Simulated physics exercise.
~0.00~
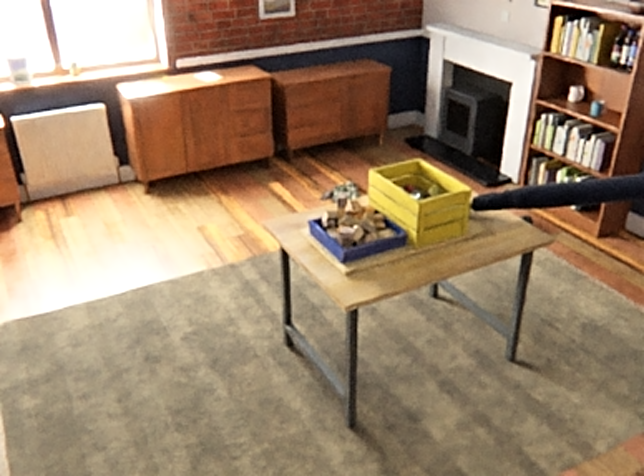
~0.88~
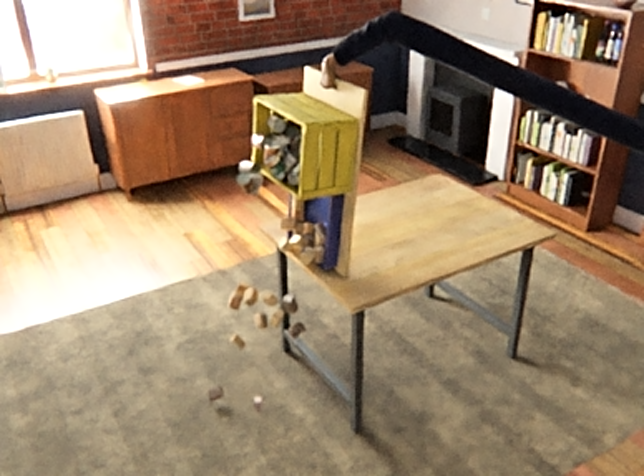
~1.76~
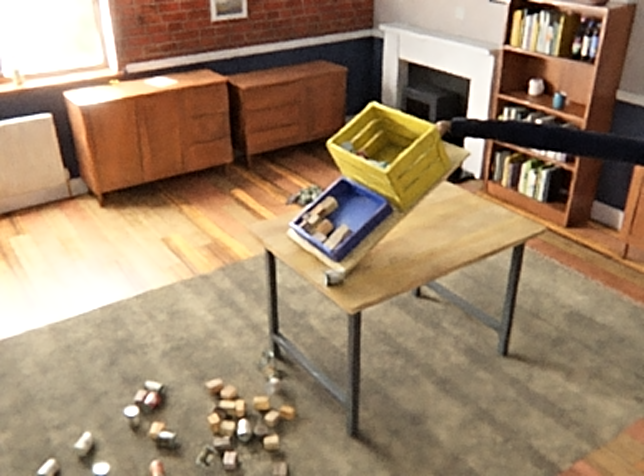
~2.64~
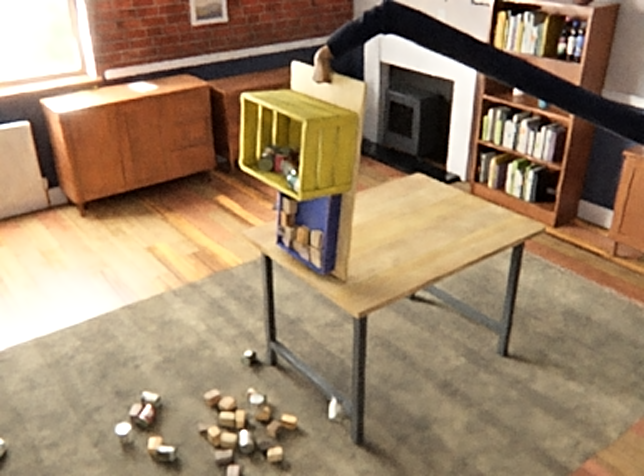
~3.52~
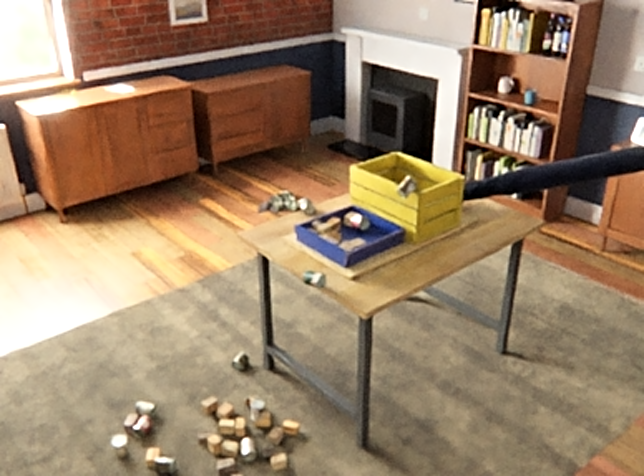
The clip opens on a wooden table on a grey rug, where a blue crate of wooden chunks and a yellow crate of small tins sit fixed to a board. A dark-sleeved arm reaches in from the right and lifts the board's right end until it stands almost upright, sending pieces tumbling off to the left. The arm lowers the board partway, with many pieces now scattered on the rug, then raises it steeply again, and only a few more fall. Finally the board lies flat, with some pieces still in both crates and the rest strewn mostly across the floor.
